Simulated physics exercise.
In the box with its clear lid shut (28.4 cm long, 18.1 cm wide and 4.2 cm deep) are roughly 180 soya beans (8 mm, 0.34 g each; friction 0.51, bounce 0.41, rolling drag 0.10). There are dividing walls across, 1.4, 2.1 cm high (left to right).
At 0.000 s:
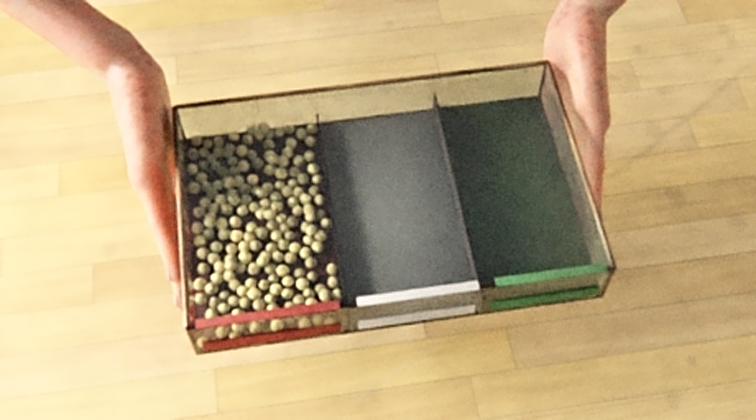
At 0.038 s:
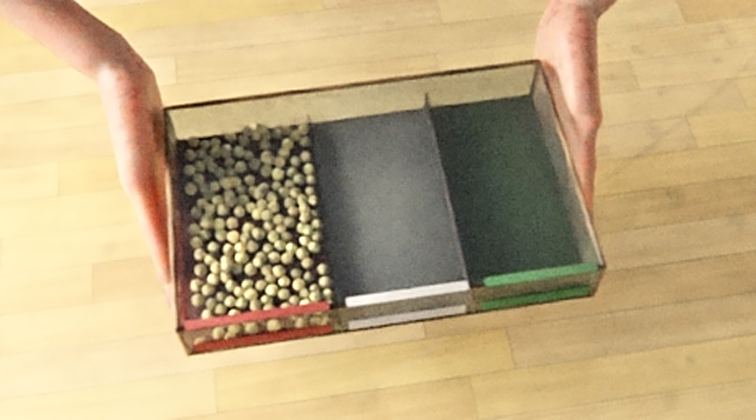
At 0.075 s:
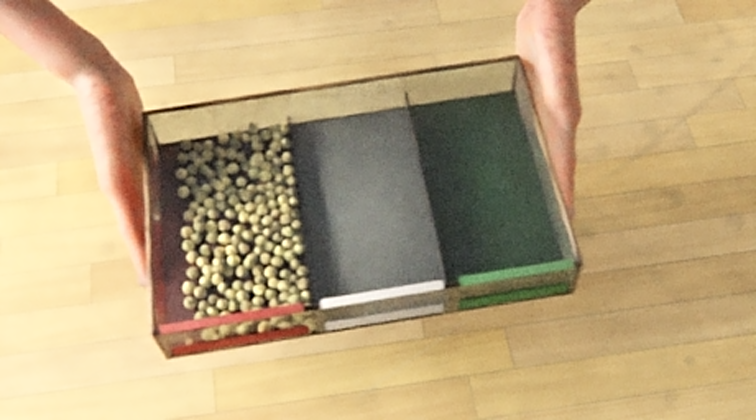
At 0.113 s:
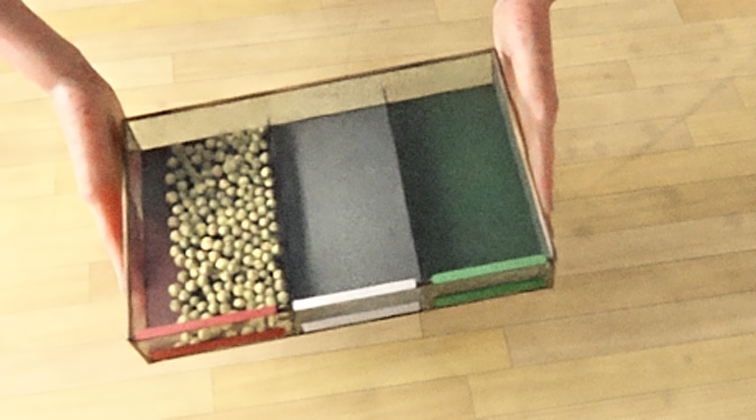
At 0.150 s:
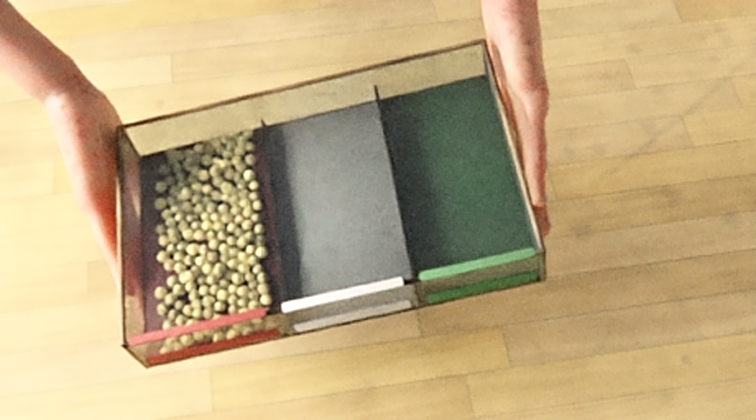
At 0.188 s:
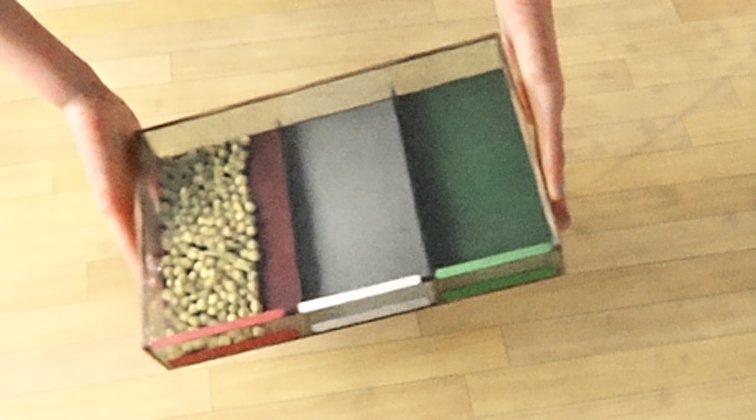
Two hands hold a shallow, clear-sided box by its left and right ends above a pale wooden floor, seen from overhead. Small round beige beans crowd the red section at left, while the grey middle and green right sections are empty. The hands shift the box left, then slightly back right, turning it gently anticlockwise as the beans slide within the red section, first rightward, then left.
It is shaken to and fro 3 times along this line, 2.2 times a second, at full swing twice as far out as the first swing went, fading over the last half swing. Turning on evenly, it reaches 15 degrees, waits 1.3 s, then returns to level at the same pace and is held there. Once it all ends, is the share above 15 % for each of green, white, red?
Green compartment: No, white compartment: No, red compartment: Yes.
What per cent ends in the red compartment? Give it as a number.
Around 95 in a hundred.
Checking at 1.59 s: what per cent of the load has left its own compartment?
I'd put it near 5 percent at that time.
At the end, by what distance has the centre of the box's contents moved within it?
Around 2.0 centimetres.
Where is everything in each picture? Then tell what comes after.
In the first picture, box at (404, 300); tilt 0 degrees; moved 0.0 cm; red 100 %.
In the second picture, box at (394, 300); tilt 1 degrees; moved 0.6 cm.
In the third picture, box at (369, 301); tilt 3 degrees; moved 2.1 cm.
In the fourth picture, box at (342, 302); tilt 6 degrees; moved 3.7 cm; low side left.
In the fifth picture, box at (331, 302); tilt 10 degrees; moved 4.2 cm; low side left.
In the sixth picture, box at (349, 301); tilt 13 degrees; moved 3.0 cm; low side left; red 100 %. It turns about 120 degrees a second.
After 0.73 s, tilt 15 degrees; red 100 %; middle of all pieces near (306, 240).
After 1.17 s, tilt 15 degrees; white 5 %, red 95 %; middle of all pieces near (292, 240).
After 1.59 s, tilt 15 degrees; white 5 %, red 95 %; middle of all pieces near (242, 250).
After 1.98 s, tilt 0 degrees; white 5 %, red 95 %; middle of all pieces near (227, 233).
By 2.2 s all is still; green 0 %, white 5 %, red 95 %.
